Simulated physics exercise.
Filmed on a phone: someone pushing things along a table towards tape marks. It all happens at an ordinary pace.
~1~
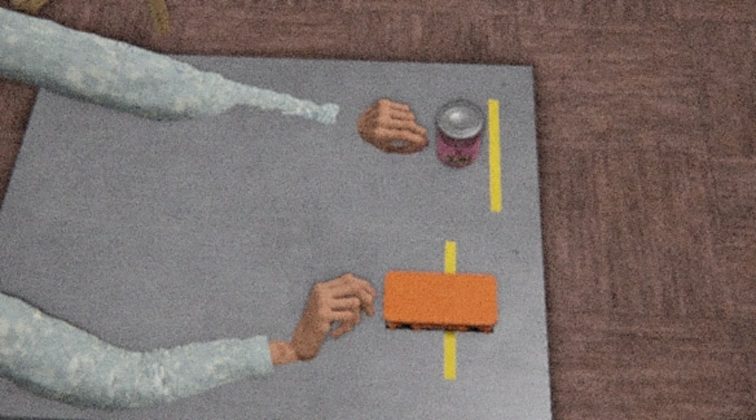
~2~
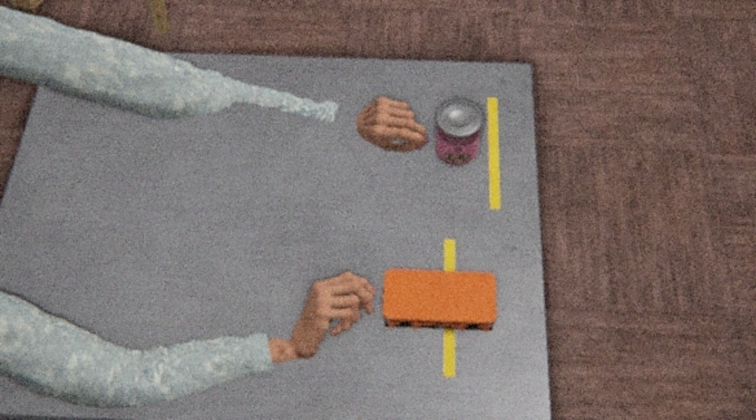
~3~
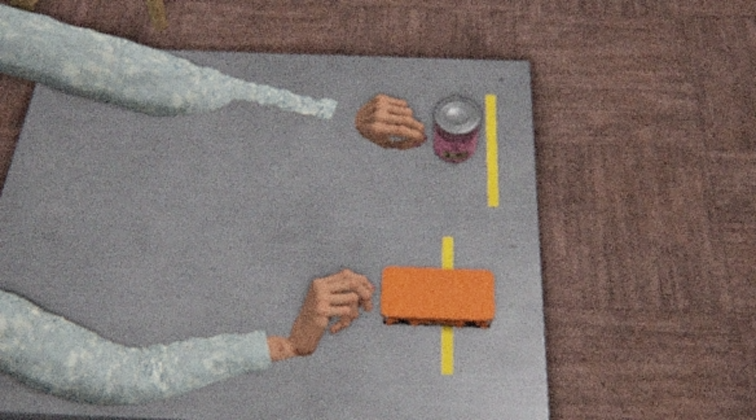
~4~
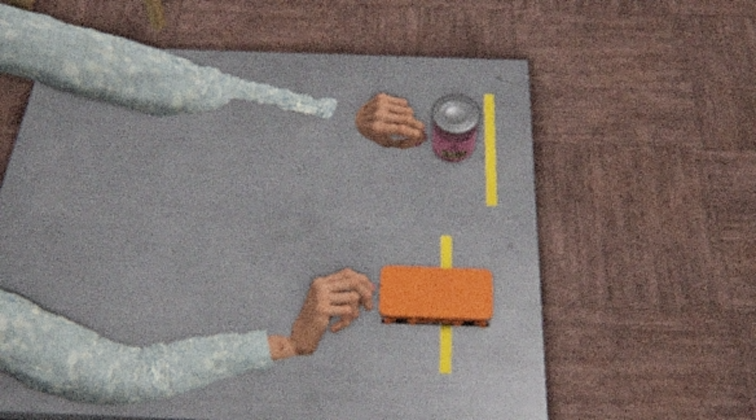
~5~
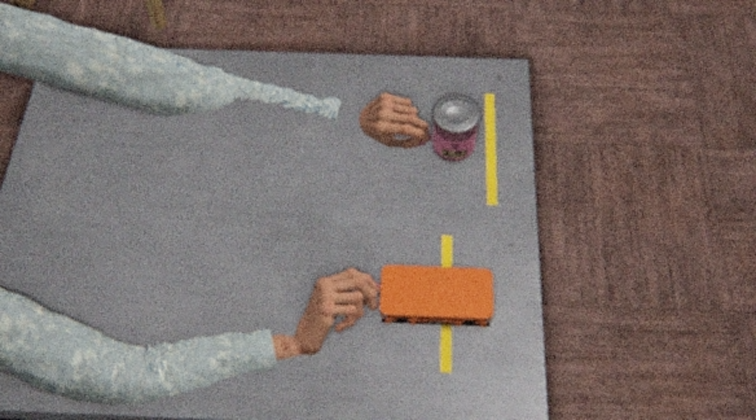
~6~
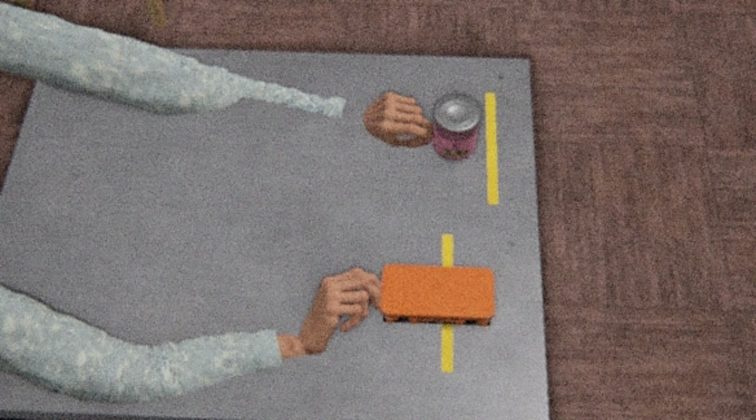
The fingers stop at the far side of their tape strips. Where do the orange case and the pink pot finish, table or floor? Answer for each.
Outcome: The orange case stays on the table and the pink pot stays on the table.
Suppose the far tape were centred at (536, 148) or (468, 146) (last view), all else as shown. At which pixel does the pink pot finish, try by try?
Close to (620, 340) and (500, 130).
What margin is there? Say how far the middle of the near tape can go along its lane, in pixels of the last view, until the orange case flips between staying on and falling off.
A shift of 36 pixels, going right.
Then, 0.46 s past the last view, orange case travelled a little near (456, 296); pink pot travelled a little near (473, 130).
Then, 0.90 s past the last view, orange case travelled a little near (479, 297); pink pot travelled about its own width near (494, 131).
Then, 1.26 s past the last view, orange case travelled a little near (496, 298); pink pot travelled about its own width near (510, 132).
Finally, the orange case remains on top, near (509, 298); the pink pot remains on top, near (521, 132).
